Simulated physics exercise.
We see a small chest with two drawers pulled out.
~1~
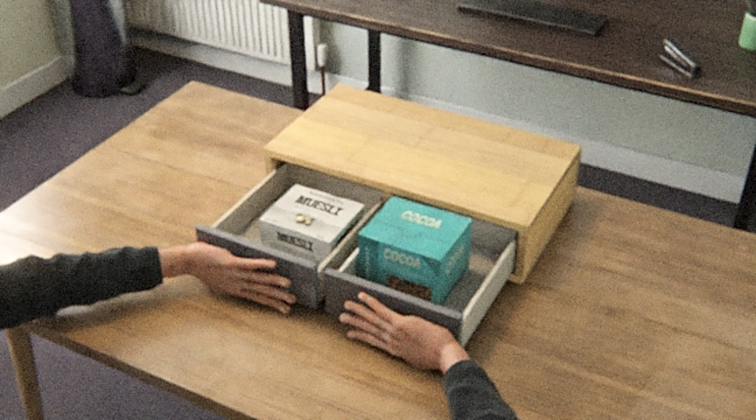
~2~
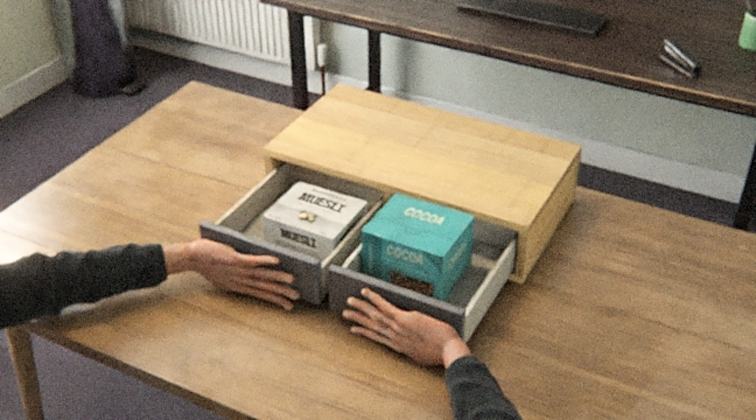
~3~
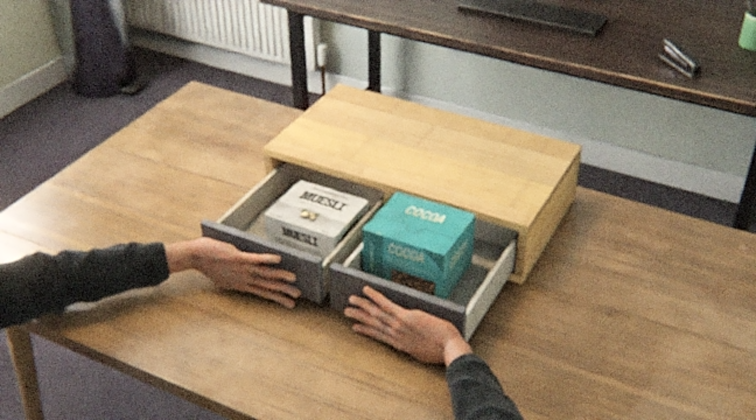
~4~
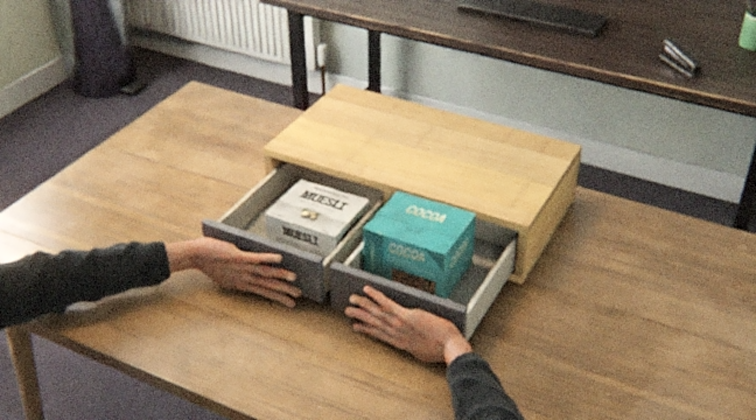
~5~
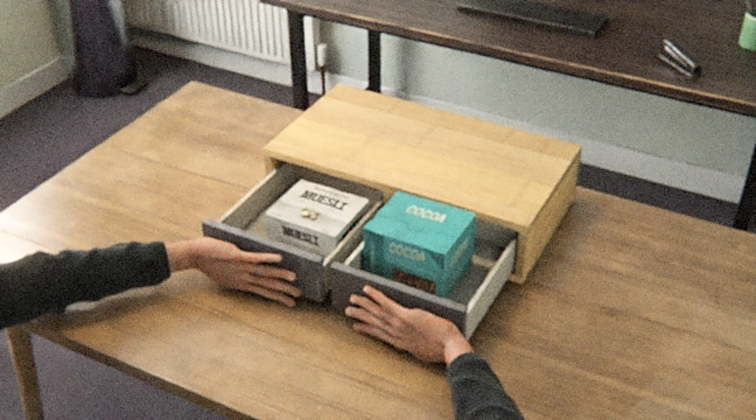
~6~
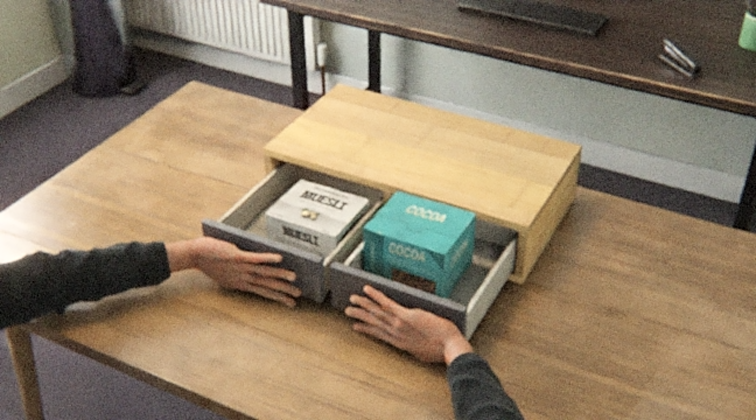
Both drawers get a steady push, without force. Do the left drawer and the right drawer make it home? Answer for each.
The left drawer closes and the right drawer jams.
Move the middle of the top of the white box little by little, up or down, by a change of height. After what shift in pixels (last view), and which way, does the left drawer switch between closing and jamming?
A shift of 8 pixels, going up.
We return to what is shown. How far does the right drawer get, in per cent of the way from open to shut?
Roughly 35 per cent.
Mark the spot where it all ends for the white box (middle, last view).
Near (379, 159).
Then, 0.42 s later than the last frame, left drawer starting in; right drawer starting in.
When it is over, the left drawer shuts flush; the right drawer stays ajar.
